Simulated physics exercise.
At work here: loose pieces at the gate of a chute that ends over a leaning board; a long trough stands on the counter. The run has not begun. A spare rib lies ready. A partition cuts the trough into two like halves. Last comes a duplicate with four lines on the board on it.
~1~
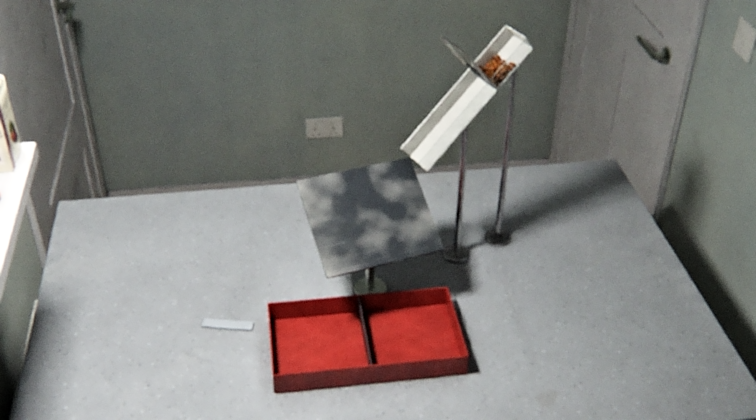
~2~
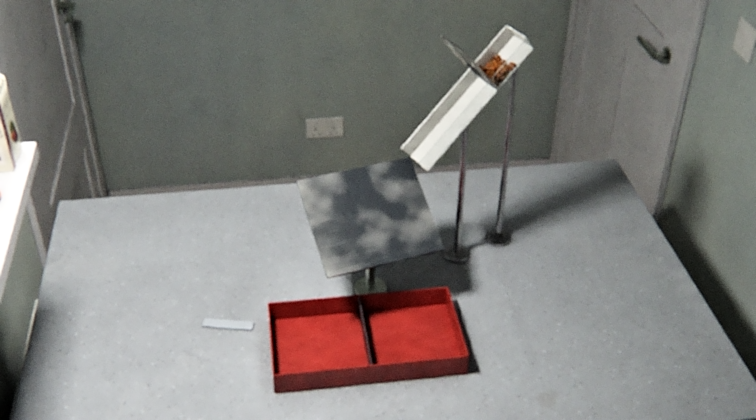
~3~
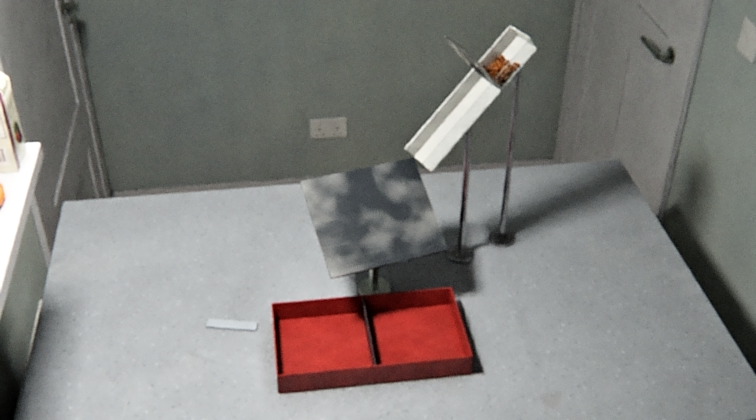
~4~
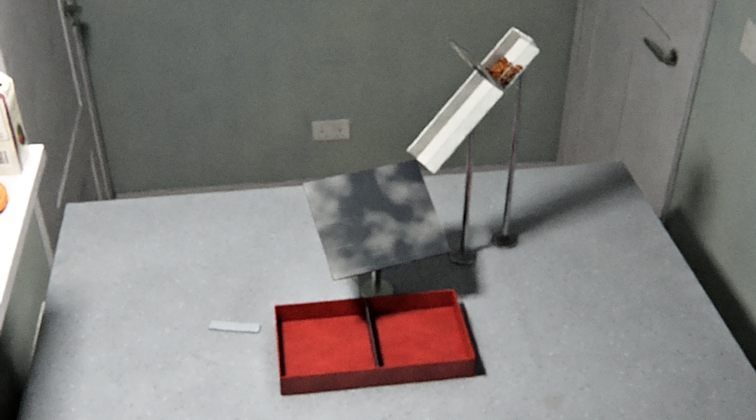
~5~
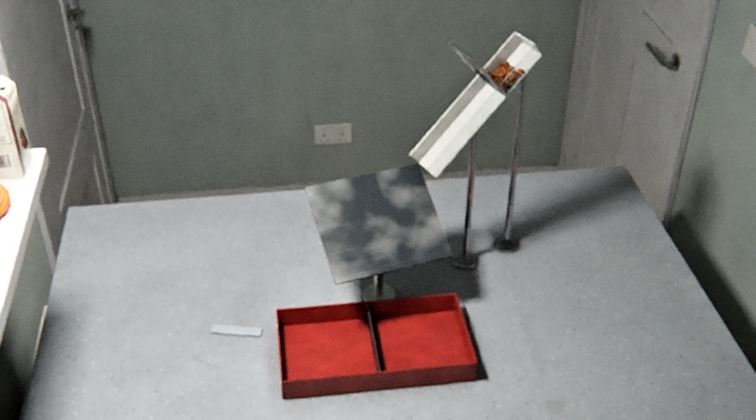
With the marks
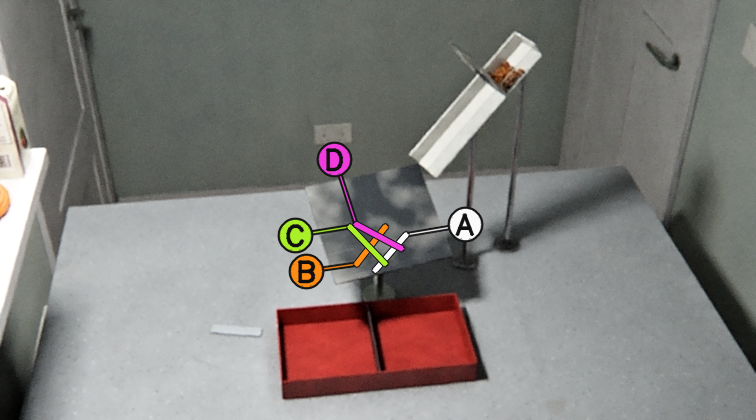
A red tray split by a divider sat on a grey table below a tilted dark board and a white chute holding small orange-brown pieces, and nothing moved except the view, which shifted slightly.
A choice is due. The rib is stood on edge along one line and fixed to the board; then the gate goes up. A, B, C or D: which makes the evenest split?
I would pick line B.
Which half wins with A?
Left.
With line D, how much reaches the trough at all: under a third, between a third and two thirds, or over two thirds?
Over two thirds.
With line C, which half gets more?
The right half.
On the marked copy, line A from (406, 234) to (375, 270); line B from (385, 226) to (356, 264); line C from (349, 226) to (385, 263); line D from (356, 224) to (401, 248).
For line A, of what is caught, all in the left half, none in the right.
For line B, of what is caught, about half in the left half, about half in the right.
For line C, of what is caught, a small part in the left half, nearly all in the right.
For line D, of what is caught, a small part in the left half, nearly all in the right.
